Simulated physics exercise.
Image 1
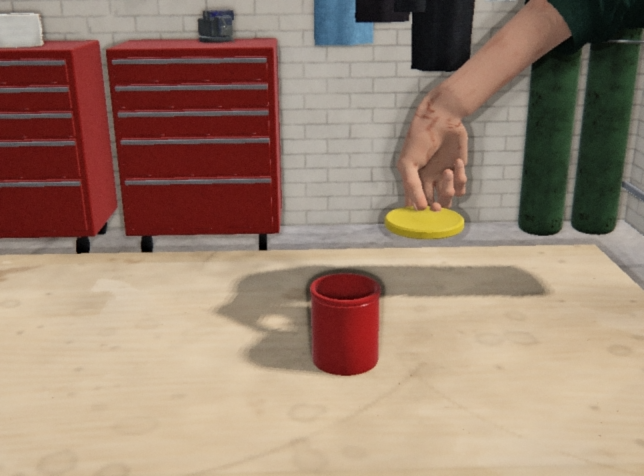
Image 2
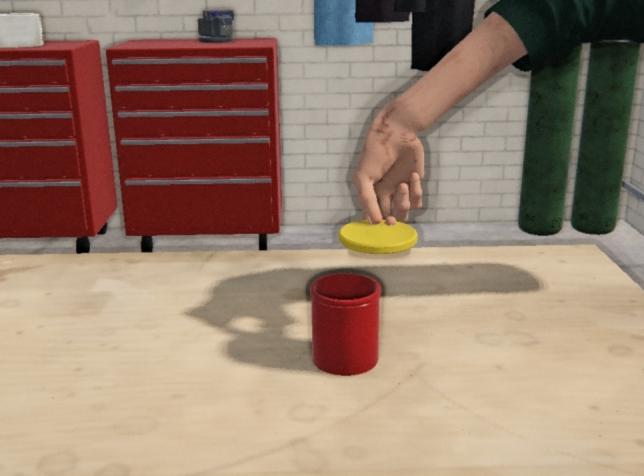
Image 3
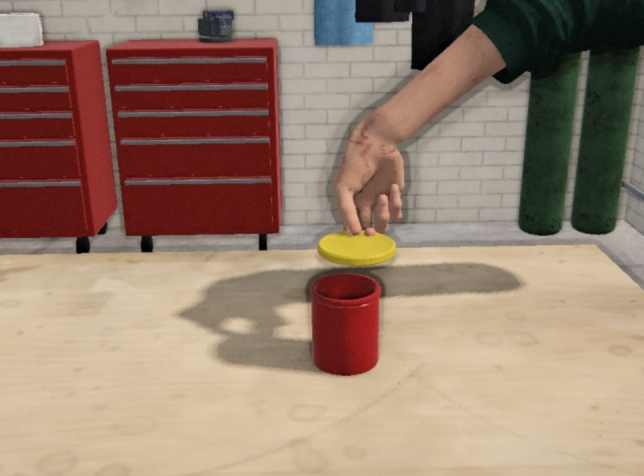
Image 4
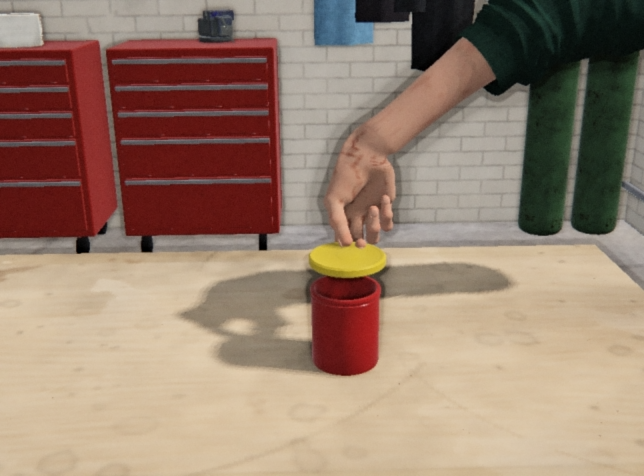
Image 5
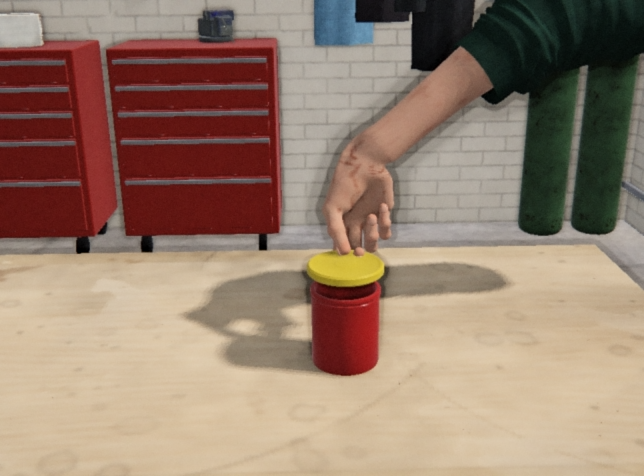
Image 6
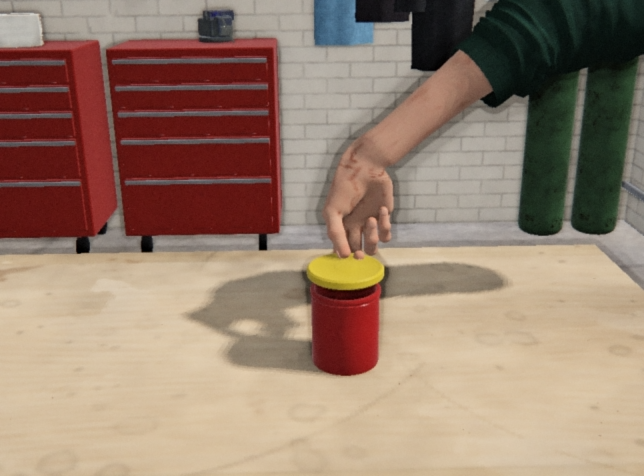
In a workshop, a hand moving a yellow coaster leftward and down onto an open red jar on a wooden table.
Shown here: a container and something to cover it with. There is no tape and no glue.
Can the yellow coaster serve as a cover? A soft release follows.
Yes.
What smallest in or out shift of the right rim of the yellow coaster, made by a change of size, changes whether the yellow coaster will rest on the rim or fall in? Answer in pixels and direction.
Left, 8 pixels.
Then, 0.10 s past the last view, yellow coaster travelled a little near (345, 283).
Finally, the yellow coaster works as a lid, near (345, 282).
